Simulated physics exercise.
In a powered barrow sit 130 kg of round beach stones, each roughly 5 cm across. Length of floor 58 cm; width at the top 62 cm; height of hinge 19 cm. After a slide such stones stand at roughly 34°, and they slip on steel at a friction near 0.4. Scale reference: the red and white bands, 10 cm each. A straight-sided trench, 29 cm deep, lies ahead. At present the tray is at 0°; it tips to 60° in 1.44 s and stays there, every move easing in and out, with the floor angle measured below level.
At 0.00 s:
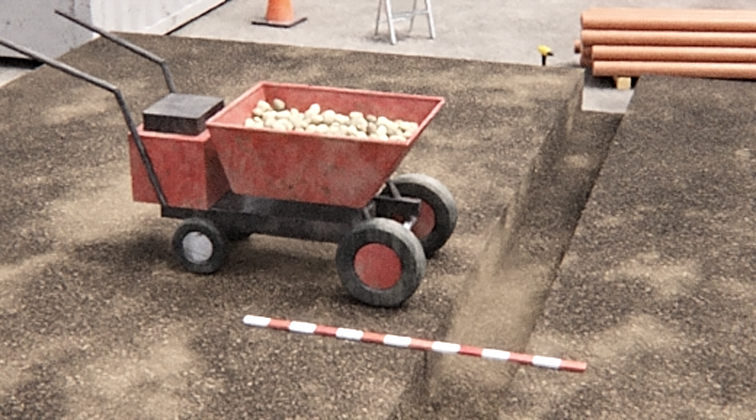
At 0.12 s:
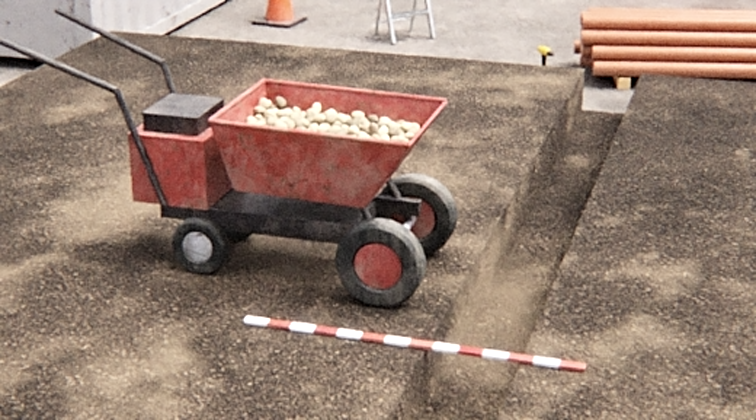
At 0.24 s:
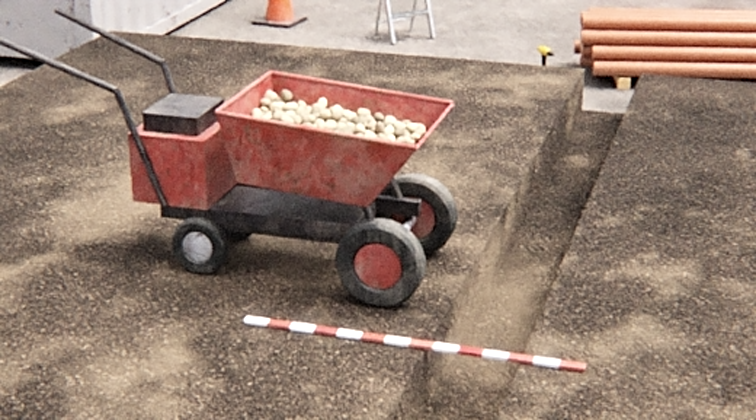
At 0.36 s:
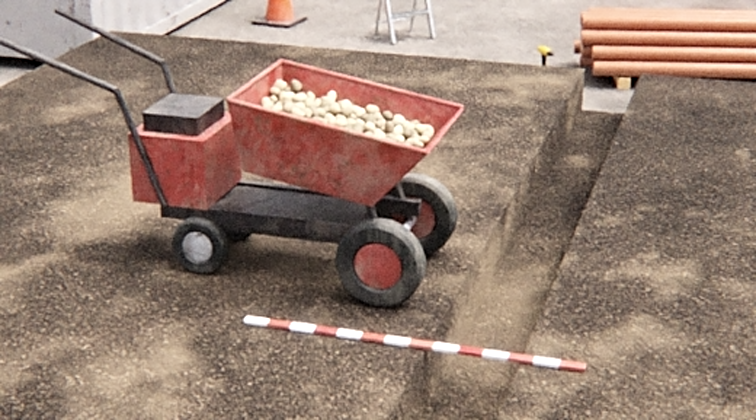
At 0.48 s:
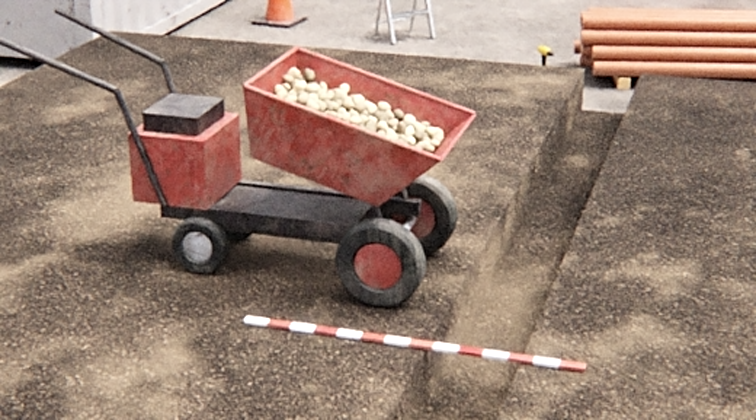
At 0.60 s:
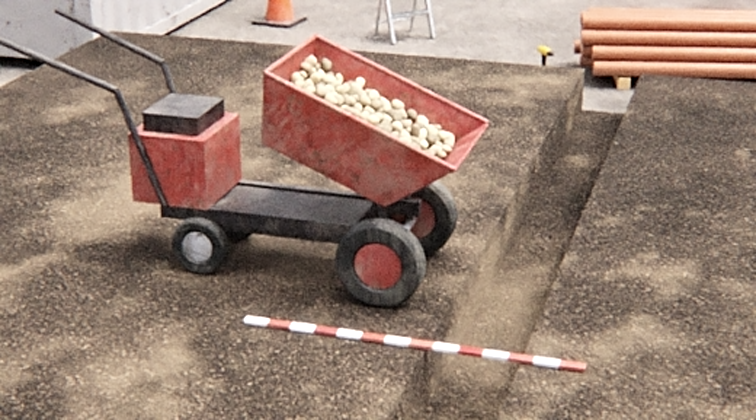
A red tray full of pale, rounded stones tilted steadily forward to the right on a small wheeled barrow, its back end rising while the barrow stayed parked beside a narrow trench.
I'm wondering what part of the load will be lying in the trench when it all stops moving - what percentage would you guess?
I would guess about 29 per cent.
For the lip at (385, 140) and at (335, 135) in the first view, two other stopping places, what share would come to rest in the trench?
I'd expect some 40 per cent, then some 65.
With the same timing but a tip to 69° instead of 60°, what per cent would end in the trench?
It would come to about 40 percent.
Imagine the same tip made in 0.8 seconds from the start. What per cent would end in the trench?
Then roughly 20 percent.
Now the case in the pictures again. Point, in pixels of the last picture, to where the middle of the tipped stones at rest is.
I'd point somewhere around (565, 297).
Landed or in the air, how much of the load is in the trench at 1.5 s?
Around 5 per cent of it.
After 1.1 s the floor is at 51°; 100 % in the tray; the foremost stones are at (491, 194).
After 1.5 s the floor is at 60°; 80 % in the tray, 6 % in the trench, 14 % past the trench; the foremost stones are at (604, 313).
After 1.9 s the floor is at 60°; 55 % in the tray, 8 % in the trench, 37 % past the trench; the foremost stones are at (700, 324).
After 3.8 s the floor is at 60°; 31 % in the tray, 29 % in the trench, 39 % past the trench; the foremost stones are past the picture's edge.
